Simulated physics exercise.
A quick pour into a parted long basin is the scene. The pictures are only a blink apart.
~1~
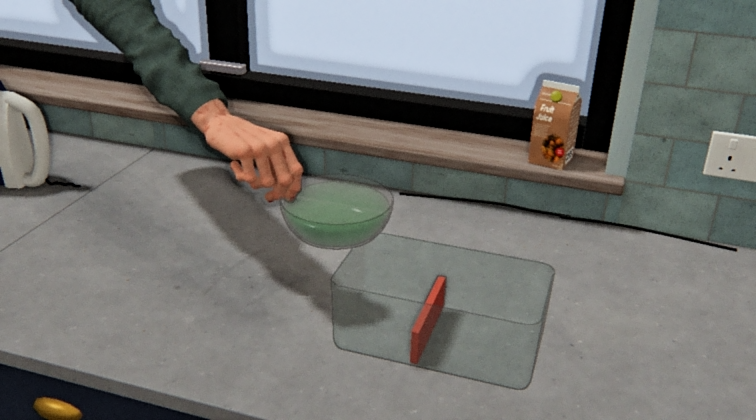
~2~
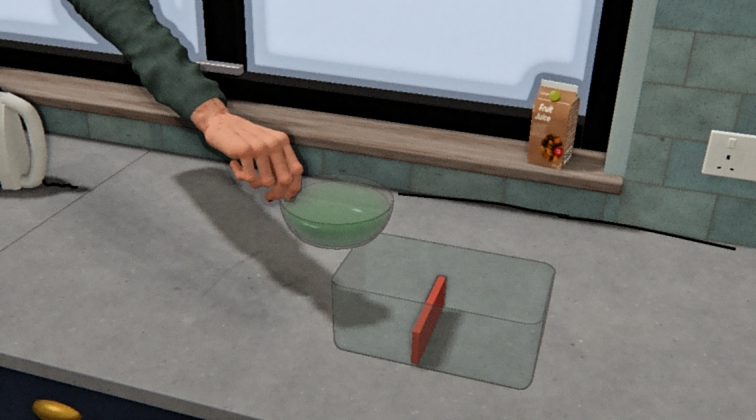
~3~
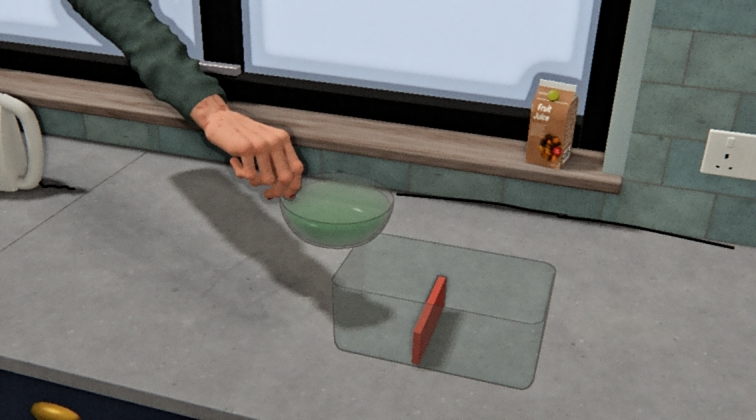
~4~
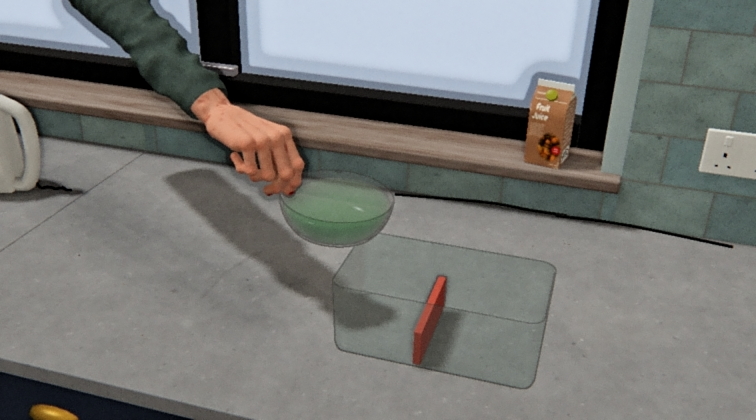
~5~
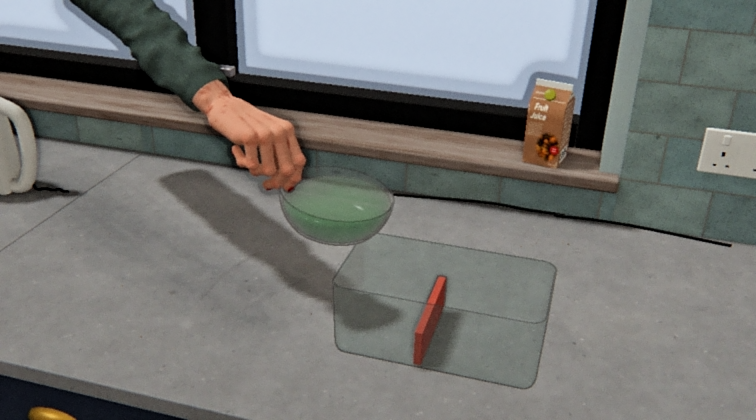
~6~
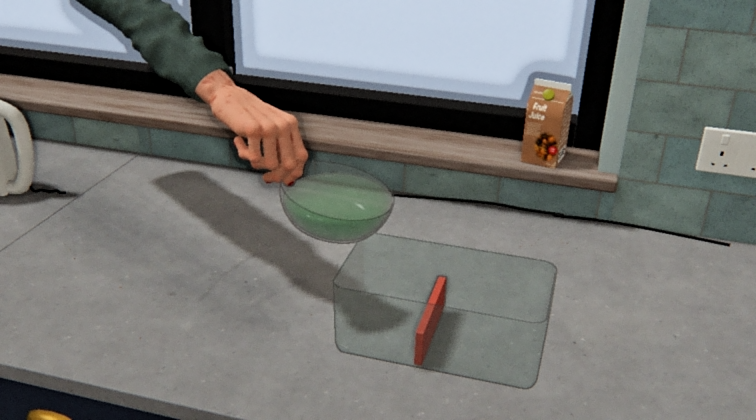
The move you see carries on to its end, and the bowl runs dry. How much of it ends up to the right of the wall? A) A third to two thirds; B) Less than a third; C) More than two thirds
(C) More than two thirds.
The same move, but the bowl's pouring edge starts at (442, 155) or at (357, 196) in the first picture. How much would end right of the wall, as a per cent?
It would come to near 90 per cent, and then near 15 per cent.
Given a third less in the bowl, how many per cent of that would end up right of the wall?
80 per cent.
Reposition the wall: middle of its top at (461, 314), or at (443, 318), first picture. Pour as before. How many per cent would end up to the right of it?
It works out to around 20 per cent for the first and around 65 per cent for the second.
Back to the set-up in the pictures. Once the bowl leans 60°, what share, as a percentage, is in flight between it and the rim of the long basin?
35 per cent.
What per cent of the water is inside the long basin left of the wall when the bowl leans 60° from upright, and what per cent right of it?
The left part 10 per cent, the right part 20.
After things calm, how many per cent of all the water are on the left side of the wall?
Near 15 in a hundred.
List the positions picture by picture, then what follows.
In the first frame, tilt 0°; pouring edge (390, 208); surface from (289, 193) to (390, 211); the long basin's rim runs from (348, 256) to (548, 296); the wall's top is at (429, 304).
In the second frame, tilt 0°; pouring edge (391, 208); surface from (288, 193) to (390, 211).
In the third frame, tilt 2°; pouring edge (391, 208); surface from (288, 192) to (390, 210).
In the fourth frame, tilt 4°; pouring edge (391, 208); surface from (288, 191) to (390, 209).
In the fifth frame, tilt 7°; pouring edge (391, 209); surface from (288, 188) to (391, 206).
In the sixth frame, tilt 11°; pouring edge (391, 209); surface from (288, 185) to (392, 204).
A moment on, the bowl is tipped part way and 37 per cent is still to pour, 9 is left of the wall and 19 right of it.
Next, the bowl is tipped on its side and 1 per cent is still to pour, 12 is left of the wall and 80 right of it.
Then the bowl is tipped right over and 0 per cent is still to pour, 15 is left of the wall and 84 right of it.
Later the bowl is tipped right over and 0 per cent is still to pour, 15 is left of the wall and 84 right of it.
In the end 15 per cent lies left of the wall, 84 right of it and 0 outside.
